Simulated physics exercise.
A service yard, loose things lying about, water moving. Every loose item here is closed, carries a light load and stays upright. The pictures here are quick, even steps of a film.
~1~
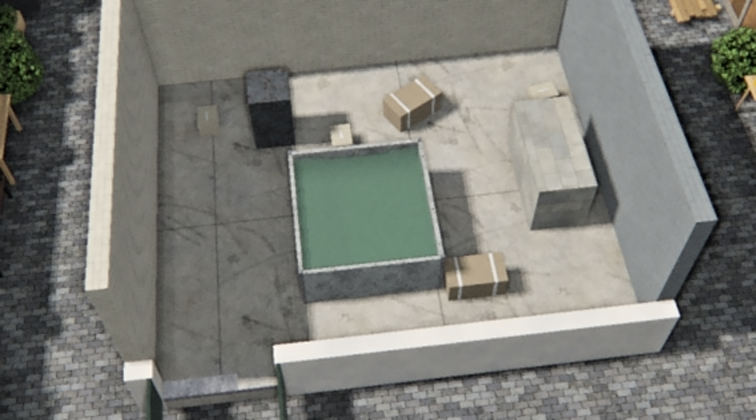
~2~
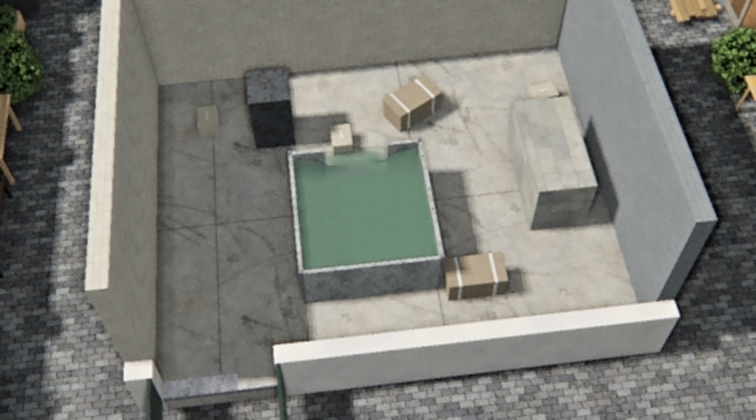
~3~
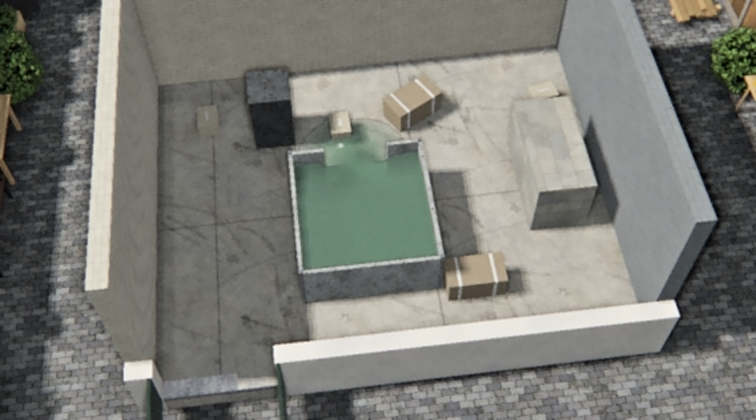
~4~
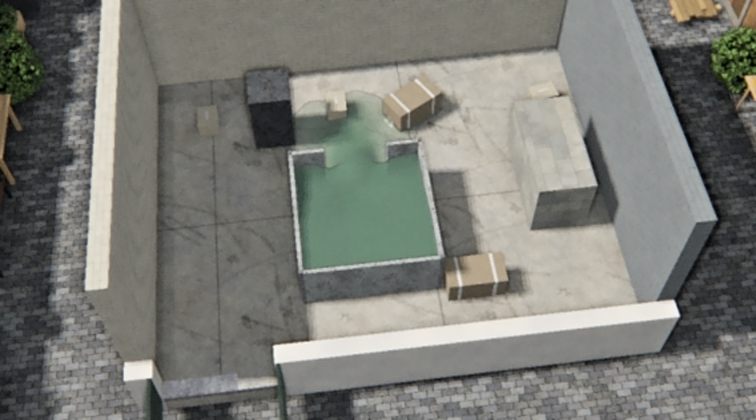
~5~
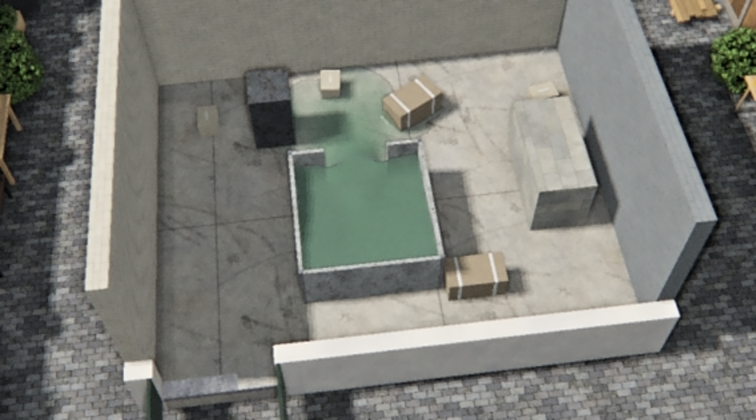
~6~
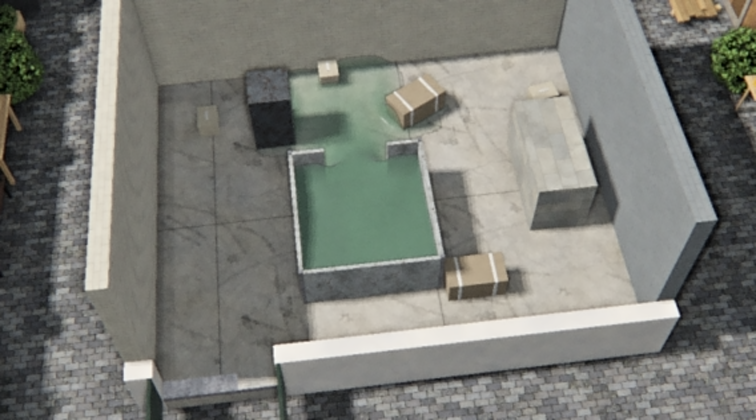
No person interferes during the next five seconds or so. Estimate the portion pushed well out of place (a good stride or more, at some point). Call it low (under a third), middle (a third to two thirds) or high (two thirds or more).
High.
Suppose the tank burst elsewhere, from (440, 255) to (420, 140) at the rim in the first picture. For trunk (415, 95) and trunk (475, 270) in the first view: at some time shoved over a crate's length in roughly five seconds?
First beyond that mark, then beyond that mark.
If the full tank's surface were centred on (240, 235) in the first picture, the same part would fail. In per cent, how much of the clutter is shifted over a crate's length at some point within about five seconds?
I reckon around 60 percent of them.
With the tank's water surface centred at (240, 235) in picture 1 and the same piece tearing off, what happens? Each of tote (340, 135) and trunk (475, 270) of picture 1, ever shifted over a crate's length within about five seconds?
First: Covered that distance. Second: Stayed short.
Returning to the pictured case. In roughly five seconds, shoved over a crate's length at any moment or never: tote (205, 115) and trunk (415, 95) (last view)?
In turn: Pushed that far, pushed that far.
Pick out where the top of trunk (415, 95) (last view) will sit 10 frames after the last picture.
That would put it around (535, 69).
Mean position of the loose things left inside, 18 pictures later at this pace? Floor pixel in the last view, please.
The mean position lies close to (415, 163).
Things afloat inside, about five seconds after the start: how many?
The number is 3.
A moment on, 2 of 5 are well off their spots; 1 afloat.
Next, 2 of 5 are well off their spots; 1 afloat.
Later, 4 of 5 are well off their spots; 4 afloat.
In the end, 4 of 5 are well off their spots, and 4 have been at some point; 3 afloat.
